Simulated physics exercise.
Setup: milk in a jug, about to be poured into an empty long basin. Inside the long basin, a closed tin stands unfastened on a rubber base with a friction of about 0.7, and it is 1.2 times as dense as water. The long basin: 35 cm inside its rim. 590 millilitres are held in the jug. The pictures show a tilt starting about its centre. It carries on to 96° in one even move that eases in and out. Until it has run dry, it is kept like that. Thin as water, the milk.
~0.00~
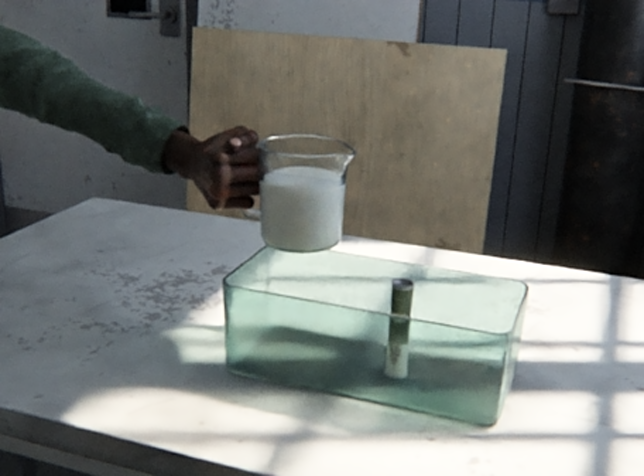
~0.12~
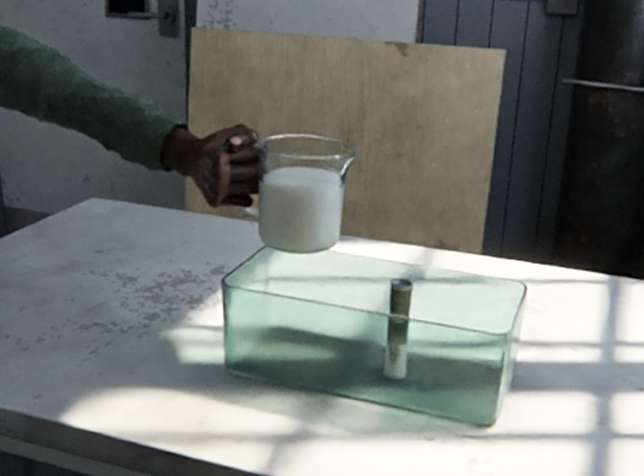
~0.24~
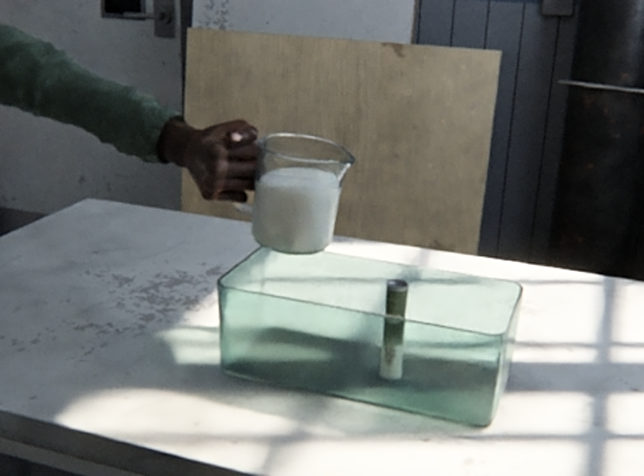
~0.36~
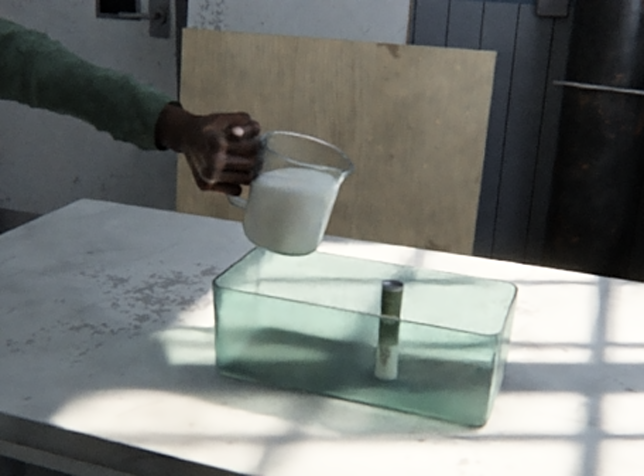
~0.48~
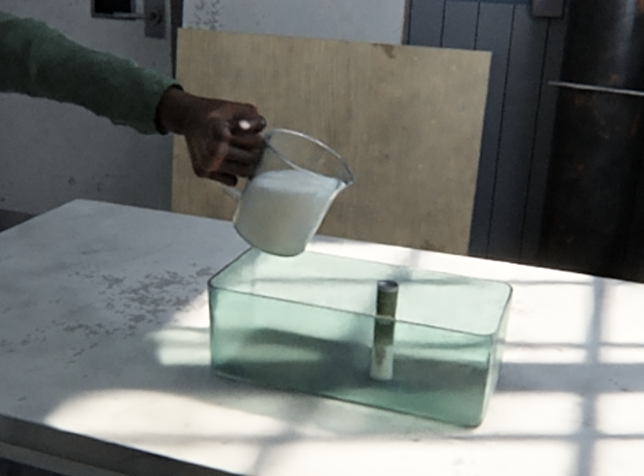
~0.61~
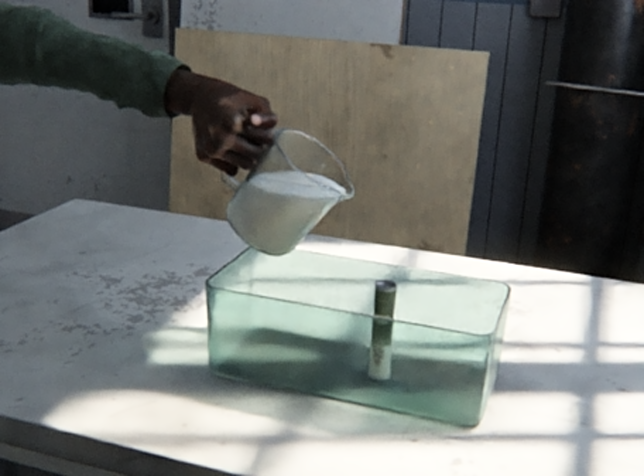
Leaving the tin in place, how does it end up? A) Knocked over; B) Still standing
The answer is A.
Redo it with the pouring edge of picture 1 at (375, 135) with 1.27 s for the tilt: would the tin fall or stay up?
Result: Tin upright.
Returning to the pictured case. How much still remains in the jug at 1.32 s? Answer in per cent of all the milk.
Close to 28 percent of the whole amount.
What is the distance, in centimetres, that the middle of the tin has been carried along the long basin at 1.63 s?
Roughly 7 cm.
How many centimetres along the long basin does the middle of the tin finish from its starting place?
Around 7.5 cm.
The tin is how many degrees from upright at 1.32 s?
15°.
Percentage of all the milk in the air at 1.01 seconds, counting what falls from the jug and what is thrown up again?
I'd put it at about 14 percent.
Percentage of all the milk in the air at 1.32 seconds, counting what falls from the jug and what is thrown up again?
Roughly 10 per cent.
After 1.01 s the tilt is 75° and 74 per cent is still to pour; the tin stands where it began.
After 1.32 s the tilt is 93° and 28 per cent is still to pour; the tin leans 15°.
After 1.63 s the tilt is 96° and 6 per cent is still to pour; the tin lies on its side.
After 1.97 s the tilt is 96° and 1 per cent is still to pour; the tin lies on its side.
In the end the tin lies on its side.
